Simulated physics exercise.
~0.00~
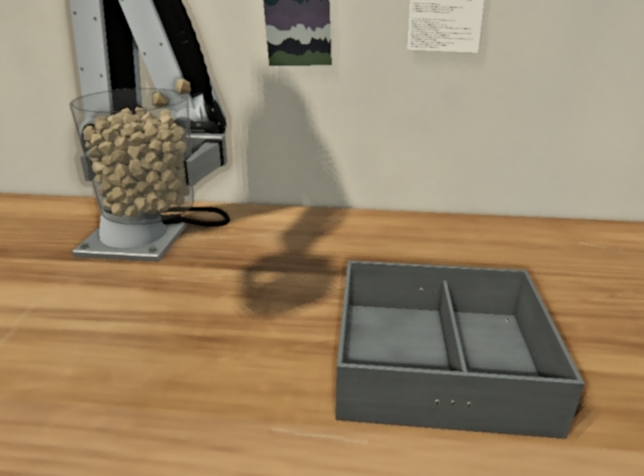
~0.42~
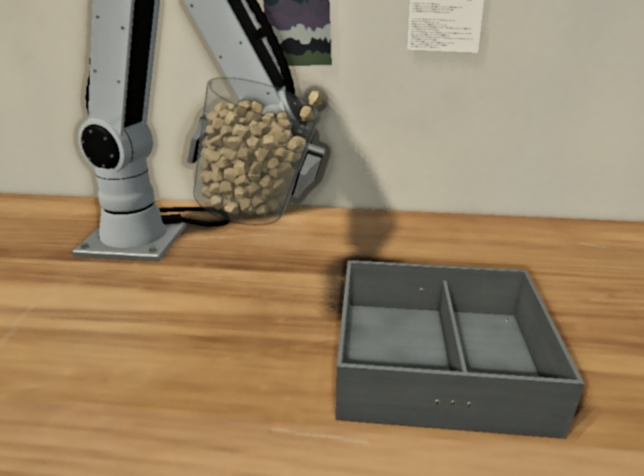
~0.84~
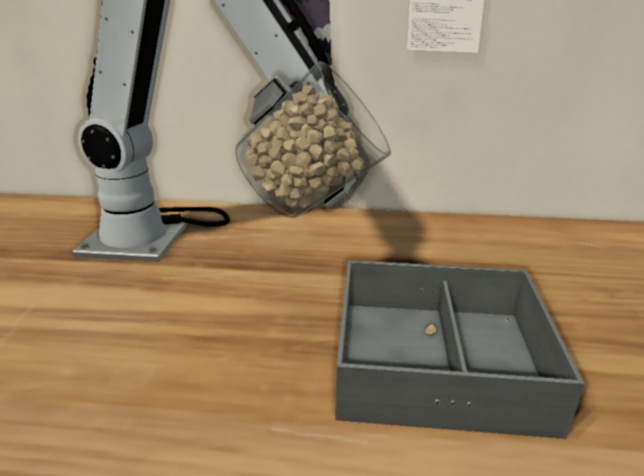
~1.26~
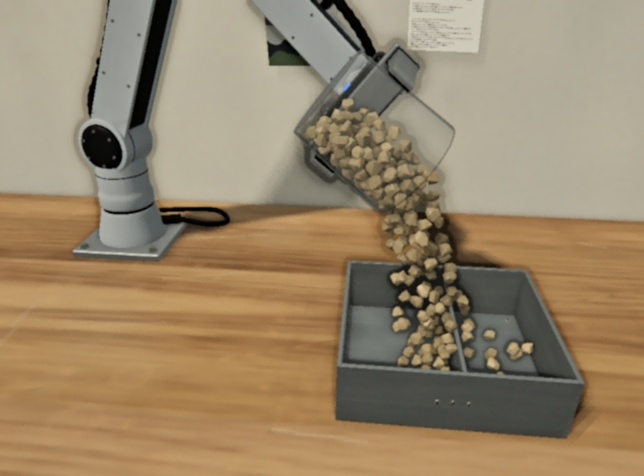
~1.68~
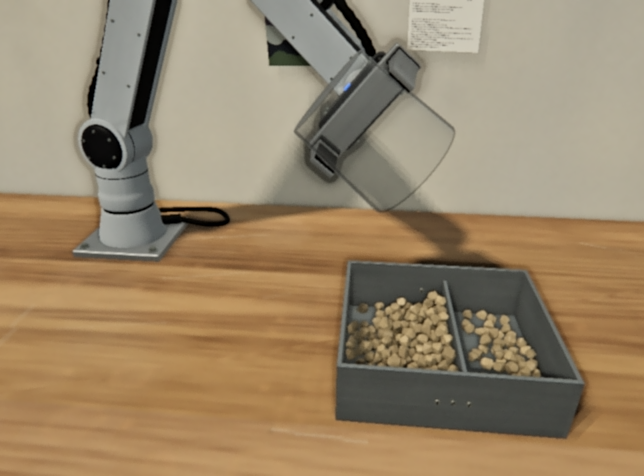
A robot arm carries a clear beaker right and tips its pebbles into a divided gray box, mostly the left part.
